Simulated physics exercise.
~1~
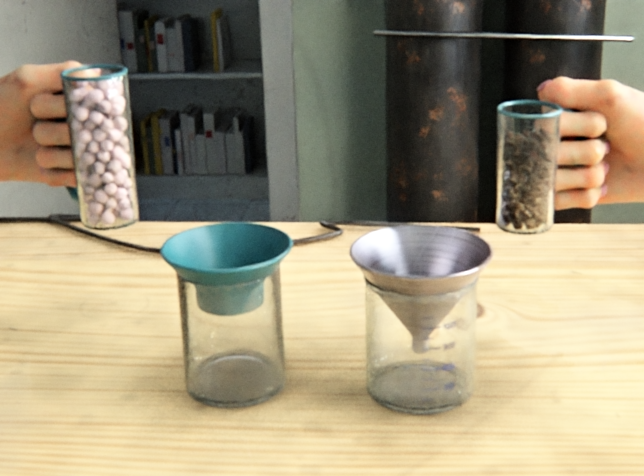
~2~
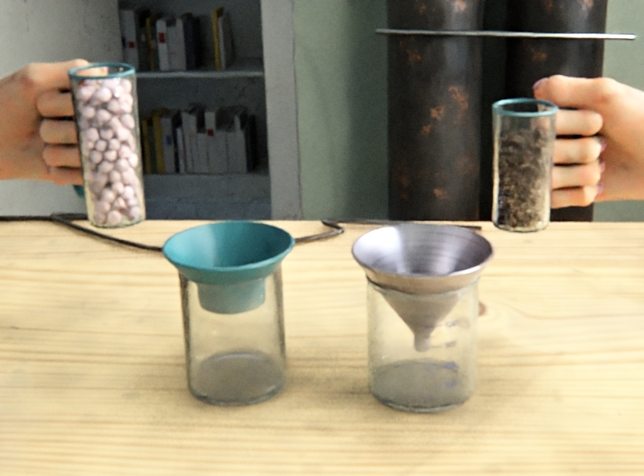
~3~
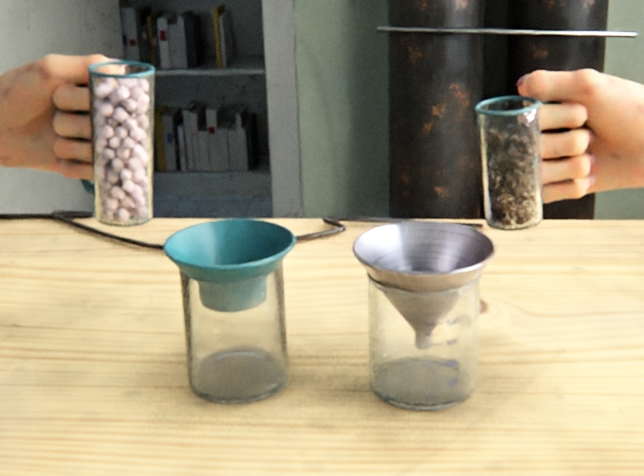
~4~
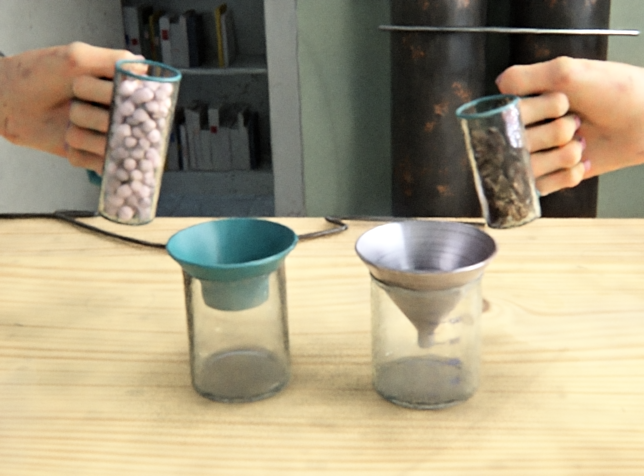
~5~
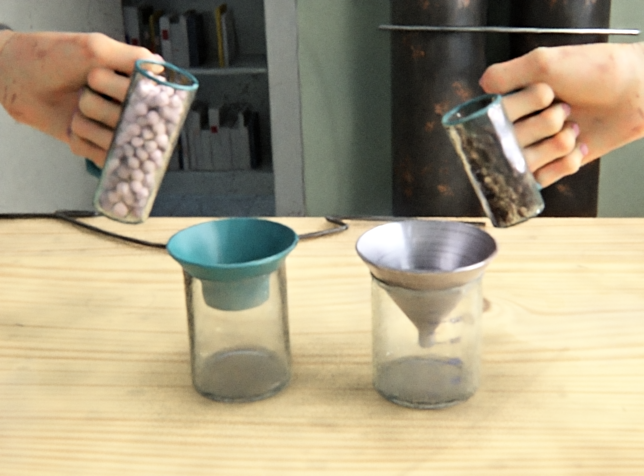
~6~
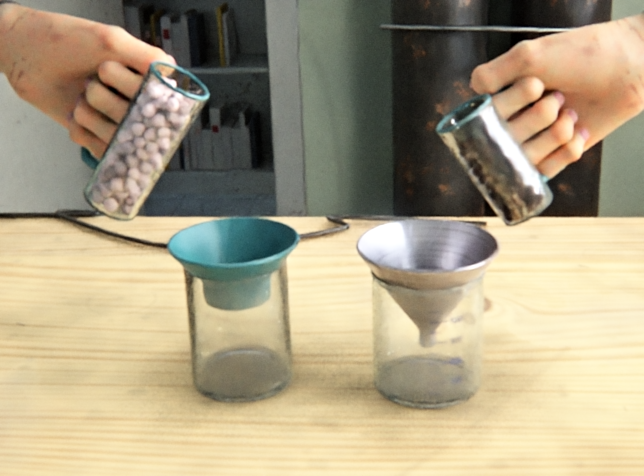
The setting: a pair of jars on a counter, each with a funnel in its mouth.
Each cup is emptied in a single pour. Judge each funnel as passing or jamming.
In order: Left: Watch it pour right through. Right: Watch it back up.
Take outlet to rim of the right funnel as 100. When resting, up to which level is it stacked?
It sits at around 80 per cent.
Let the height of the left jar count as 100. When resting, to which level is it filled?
30 in a hundred, roughly.
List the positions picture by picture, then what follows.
Left funnel (227, 256), outlet at (231, 302), about 5 pieces wide; left cup (102, 148), holding sugar pearls; right funnel (421, 261), outlet at (420, 348), about one piece wide; right cup (527, 168), holding allspice berries, in the first frame.
Left cup (110, 147), upright; right cup (523, 167), upright, in the second frame.
Left cup (123, 145), tipped 5°; right cup (511, 164), tipped 5°, in the third frame.
Left cup (137, 144), tipped 14°; right cup (500, 163), tipped 14°, in the fourth frame.
Left cup (143, 144), tipped 24°; right cup (495, 163), tipped 24°, in the fifth frame.
Left funnel (234, 251), outlet at (238, 297); left cup (144, 144), tipped 34°; right funnel (428, 255), outlet at (428, 342); right cup (496, 162), tipped 34°, in the sixth frame.
Then, 0.47 s later than the last frame, left, every one still in the cup; right, every one still in the cup.
Then, 0.88 s later than the last frame, left, the larger part still in the cup, about a tenth in or over the funnel, about a tenth down in the jar; right, the larger part still in the cup, about a tenth in or over the funnel.
Then, 1.23 s later than the last frame, left, about a tenth still in the cup, roughly a third in or over the funnel, roughly half down in the jar; right, about a tenth still in the cup, the larger part in or over the funnel.
When it is over, left, every one down in the jar; right, every one stuck in the funnel, not one down in the jar.
